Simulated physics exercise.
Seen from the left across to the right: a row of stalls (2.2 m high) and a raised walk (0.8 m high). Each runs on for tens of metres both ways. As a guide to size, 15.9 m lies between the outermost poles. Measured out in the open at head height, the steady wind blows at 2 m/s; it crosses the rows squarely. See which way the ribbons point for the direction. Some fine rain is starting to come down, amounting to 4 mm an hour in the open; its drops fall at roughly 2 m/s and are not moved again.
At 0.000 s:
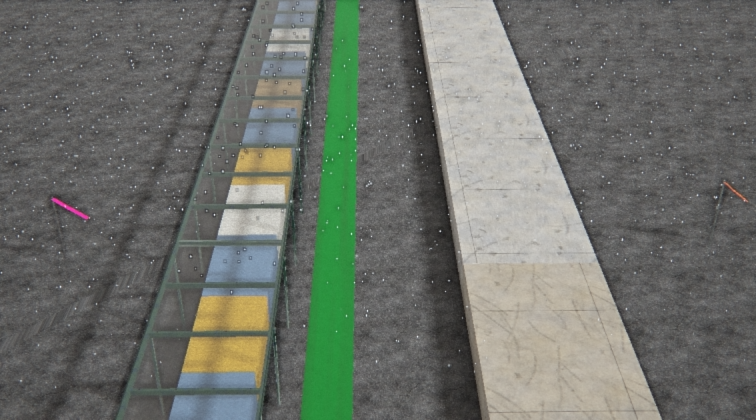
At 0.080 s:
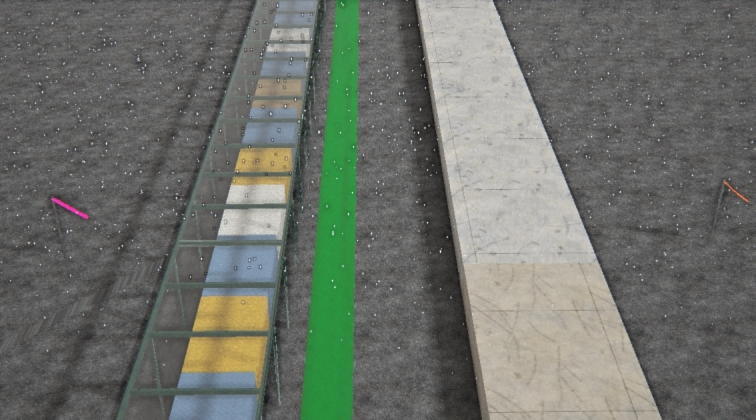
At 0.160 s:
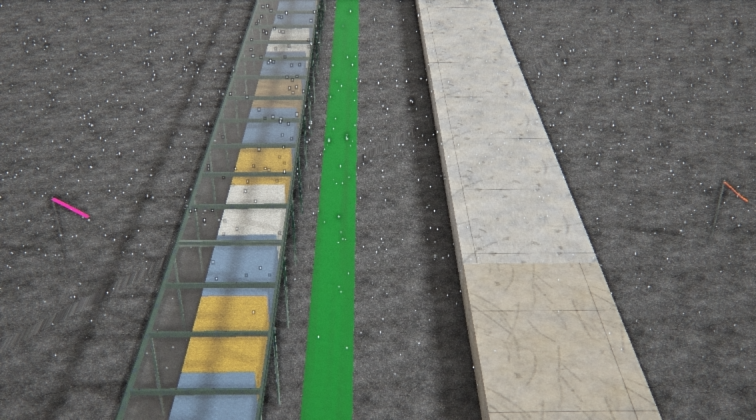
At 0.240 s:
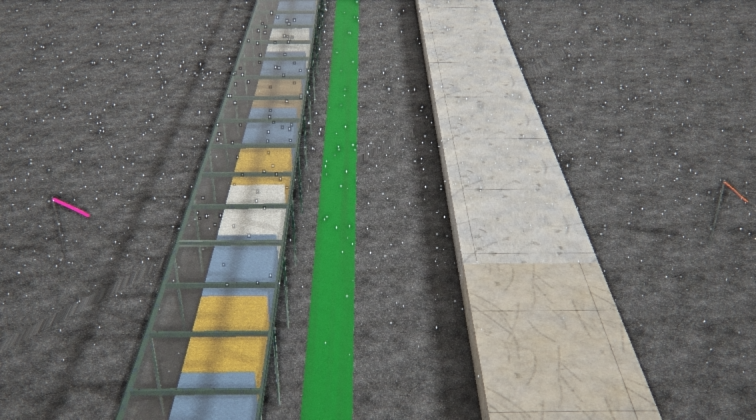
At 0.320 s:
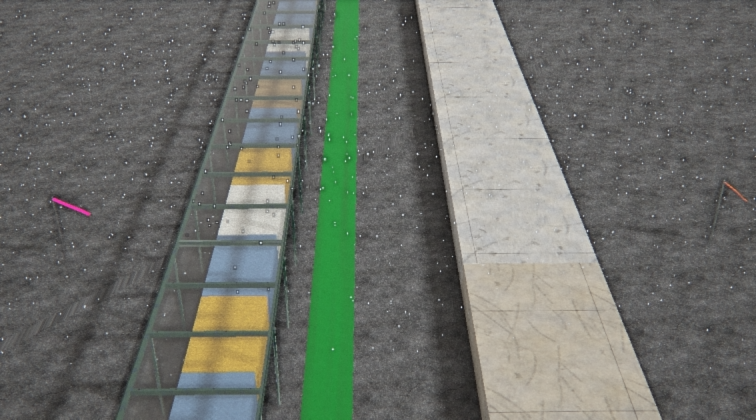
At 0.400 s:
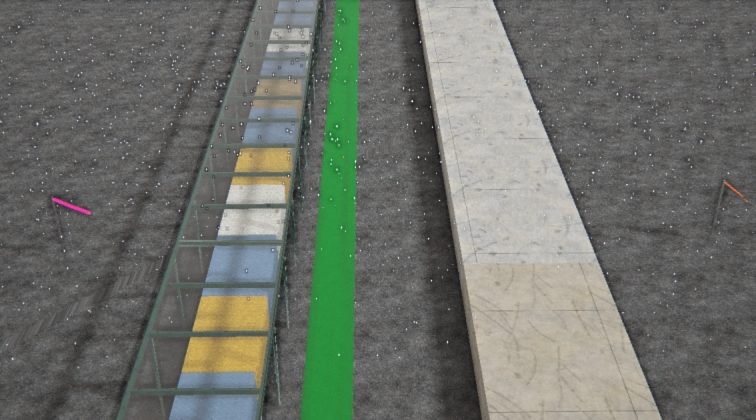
To begin with, a row of stalls with blue, yellow and white patches stands left of a green strip, with a pale raised walk to the right, as fine rain speckles the view. The pink and orange ribbons then waver slightly, still pointing right, while drops shift and everything else stays still.
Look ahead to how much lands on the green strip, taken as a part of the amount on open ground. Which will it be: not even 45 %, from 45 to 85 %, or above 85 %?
Less than 45 %.
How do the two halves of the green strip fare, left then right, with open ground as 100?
Estimate: Left near 0 %, right near 15 %.
10 minutes on, 0.0 mm on the green strip, 0.7 mm in the open.
30 minutes on, 0.1 mm on the green strip, 2.0 mm in the open.
60 minutes on, 0.3 mm on the green strip, 4.0 mm in the open, so the green strip has 7 % of the open amount; the left half of it has 0 %, the right half 15 %.
